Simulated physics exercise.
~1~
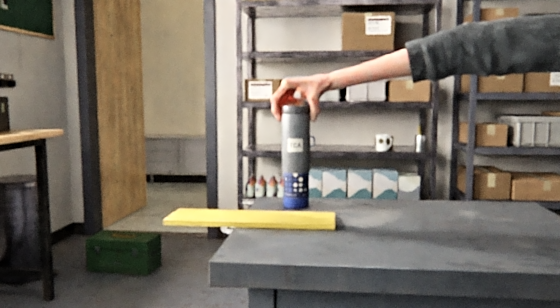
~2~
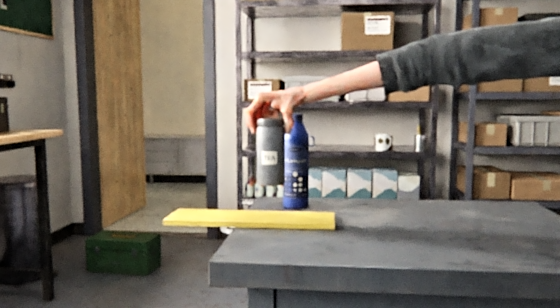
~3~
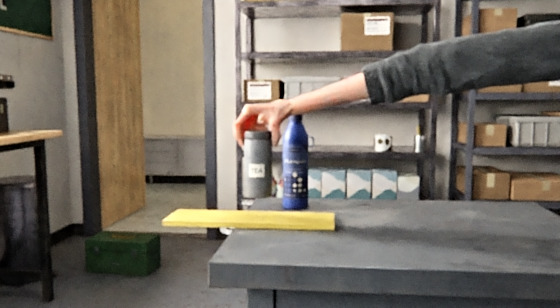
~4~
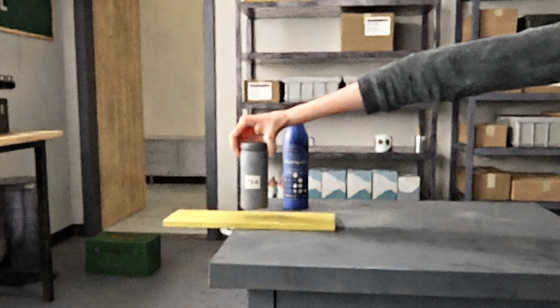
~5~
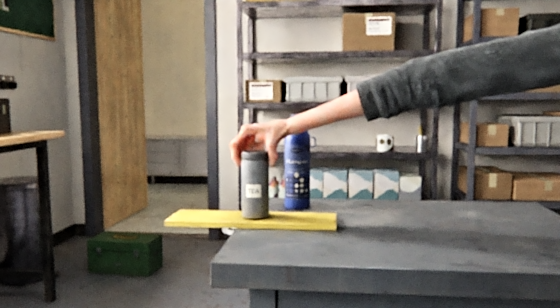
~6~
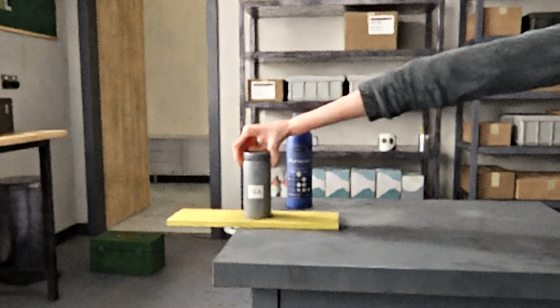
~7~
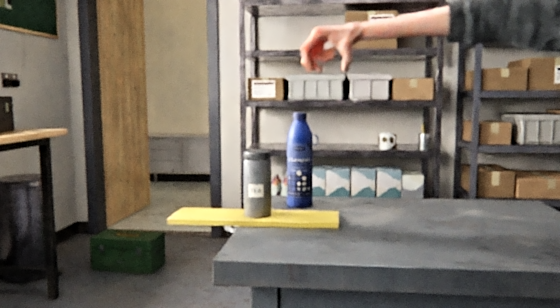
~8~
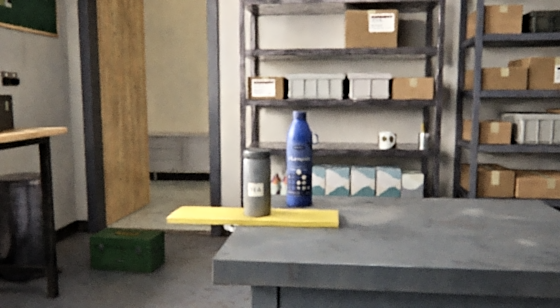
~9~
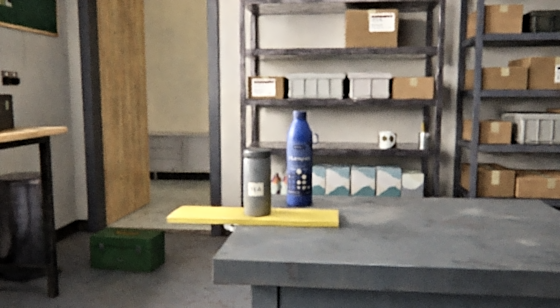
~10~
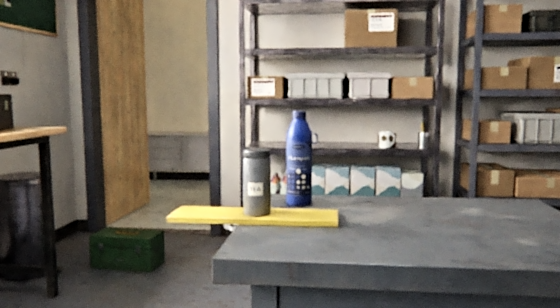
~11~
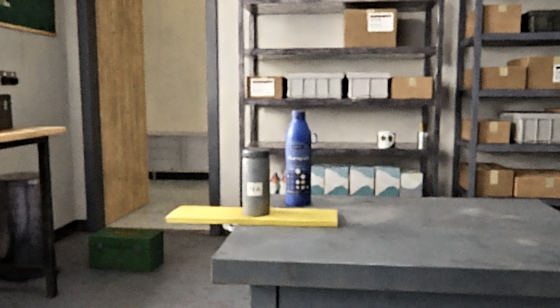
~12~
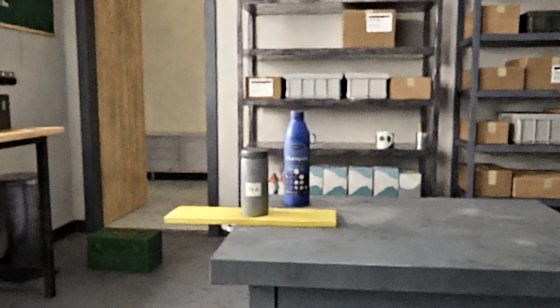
At a table's edge, a hand sets a grey jar on an overhanging yellow plank, which holds.
